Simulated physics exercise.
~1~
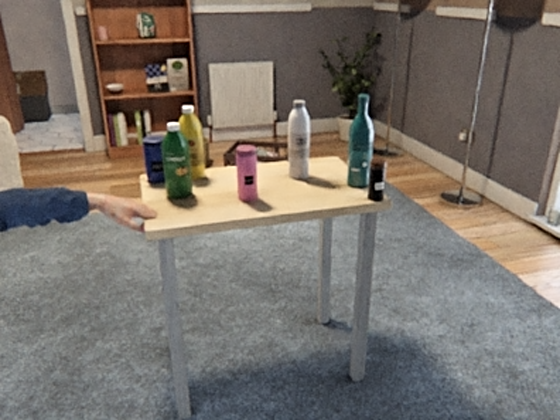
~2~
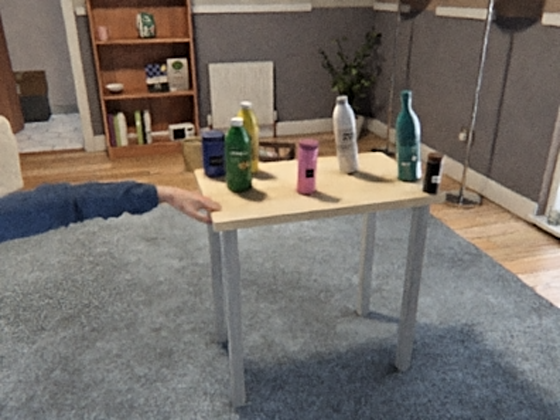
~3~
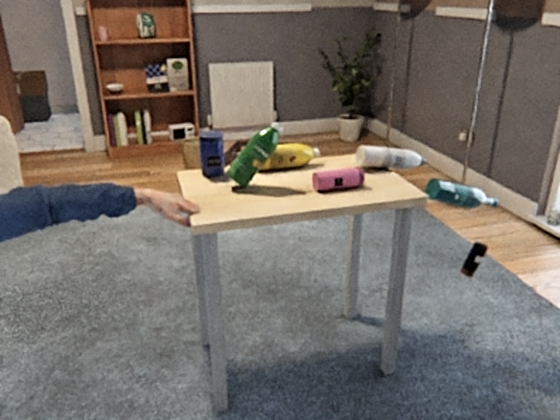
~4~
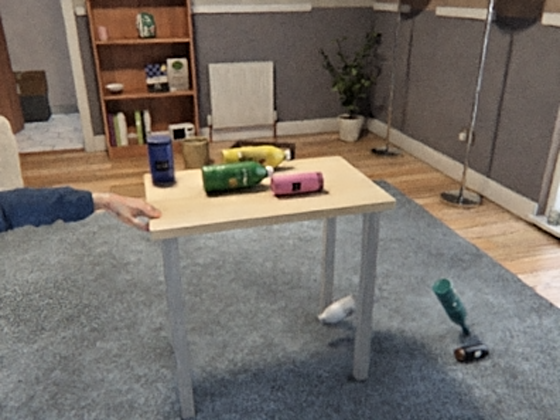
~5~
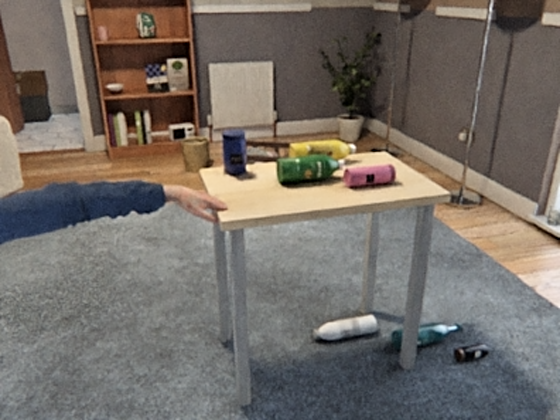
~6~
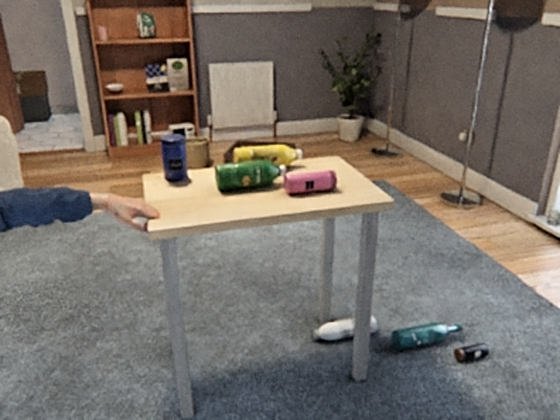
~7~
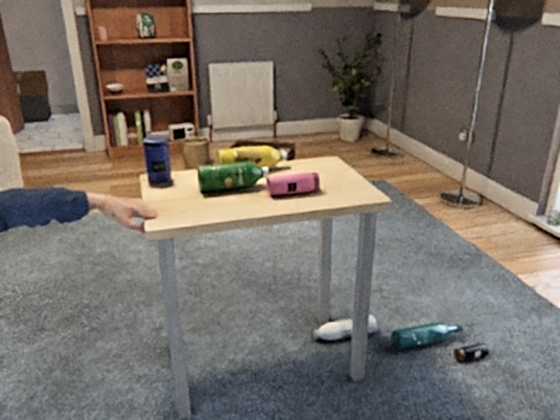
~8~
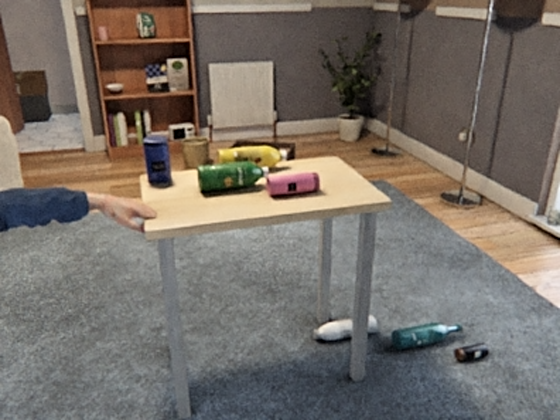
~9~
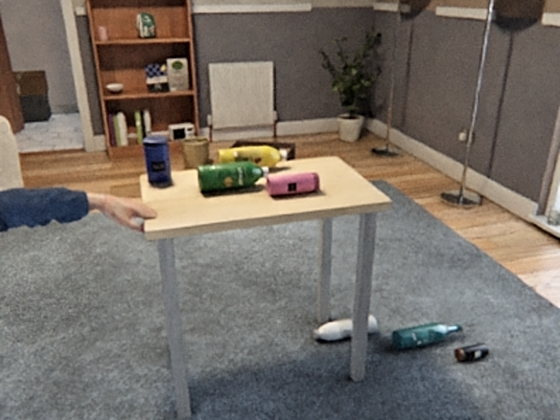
Living room with a hand jerking a small table right and left, toppling bottles, three landing on the carpet, blue jar staying upright.
